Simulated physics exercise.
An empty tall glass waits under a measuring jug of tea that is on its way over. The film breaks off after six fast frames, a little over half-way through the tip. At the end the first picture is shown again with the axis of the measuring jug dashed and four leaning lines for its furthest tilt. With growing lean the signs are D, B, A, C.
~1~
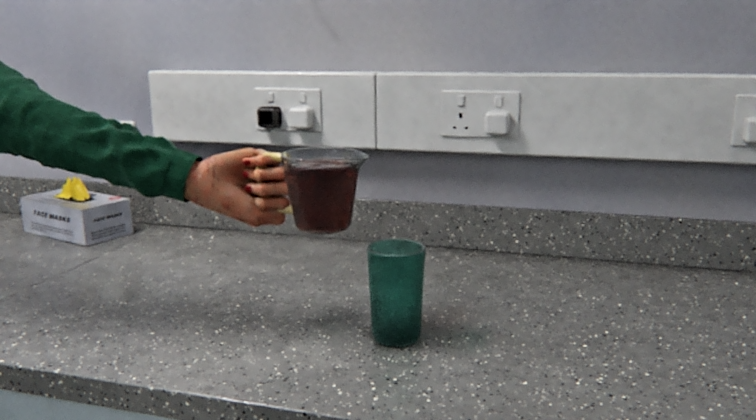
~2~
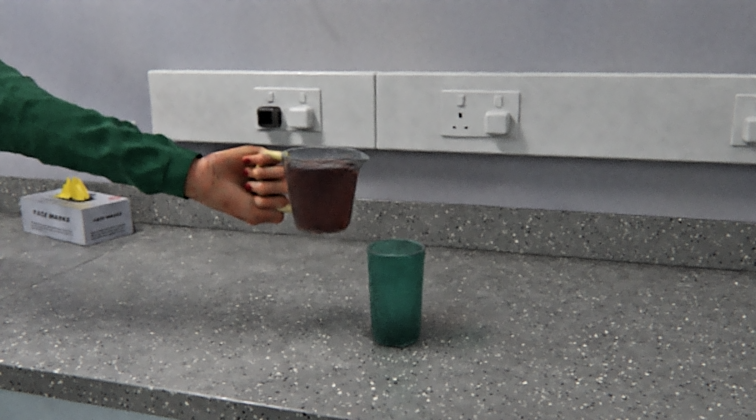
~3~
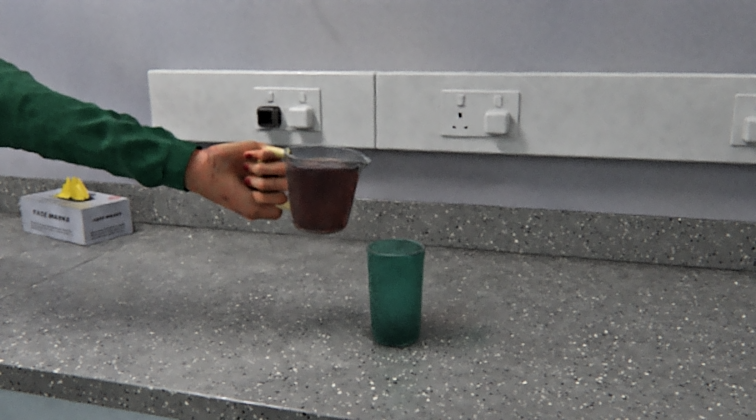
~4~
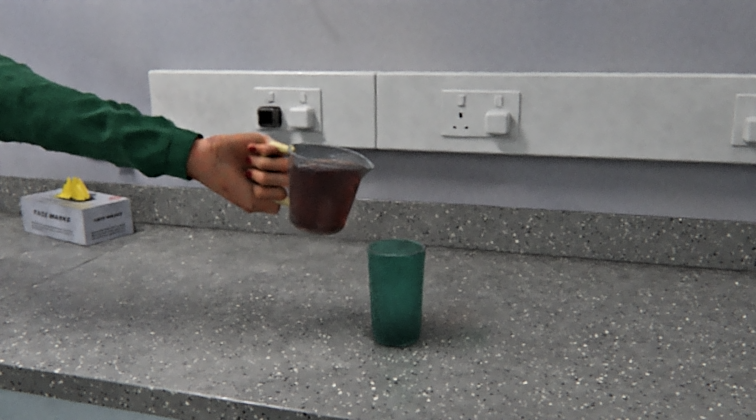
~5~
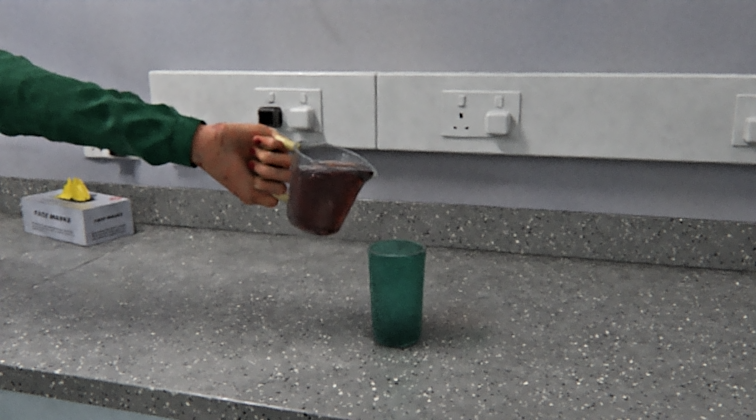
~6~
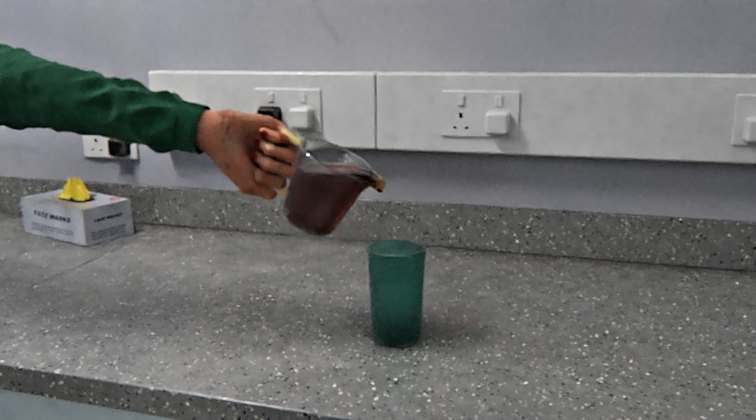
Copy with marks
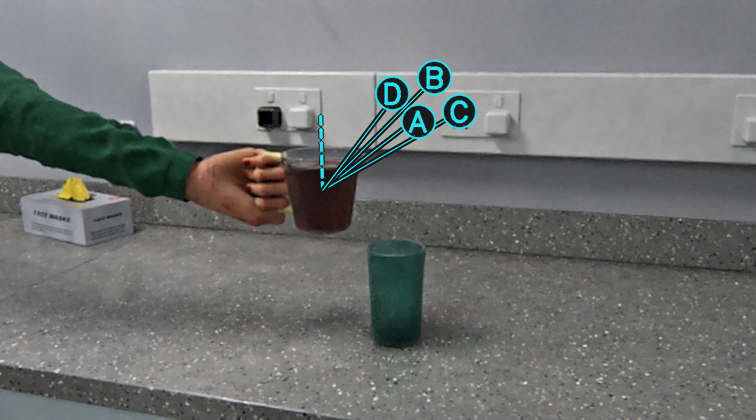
A hand in a green sleeve reaches in from the left, holding a clear measuring jug of dark reddish-brown liquid above a tall green glass on a speckled grey worktop. Seen from the front by a still camera, a box with yellow on top sits at left, below white wall sockets. The jug stays nearly upright, then the hand tilts it rightward until liquid reaches over its lip.
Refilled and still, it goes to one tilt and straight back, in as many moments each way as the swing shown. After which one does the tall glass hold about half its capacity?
Go for A.
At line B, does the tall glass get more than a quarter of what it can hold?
Yes, it does.
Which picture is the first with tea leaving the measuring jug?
In picture 6.
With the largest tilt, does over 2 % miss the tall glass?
No.
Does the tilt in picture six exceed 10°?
Yes.
In cyan, A at (402, 129); B at (422, 89); C at (444, 120); D at (384, 109).
With A, the tall glass ends with about 49 % of what it can hold.
With B, the tall glass ends with about 37 % of what it can hold.
With C, the tall glass ends with about 62 % of what it can hold.
With D, the tall glass ends with about 26 % of what it can hold.
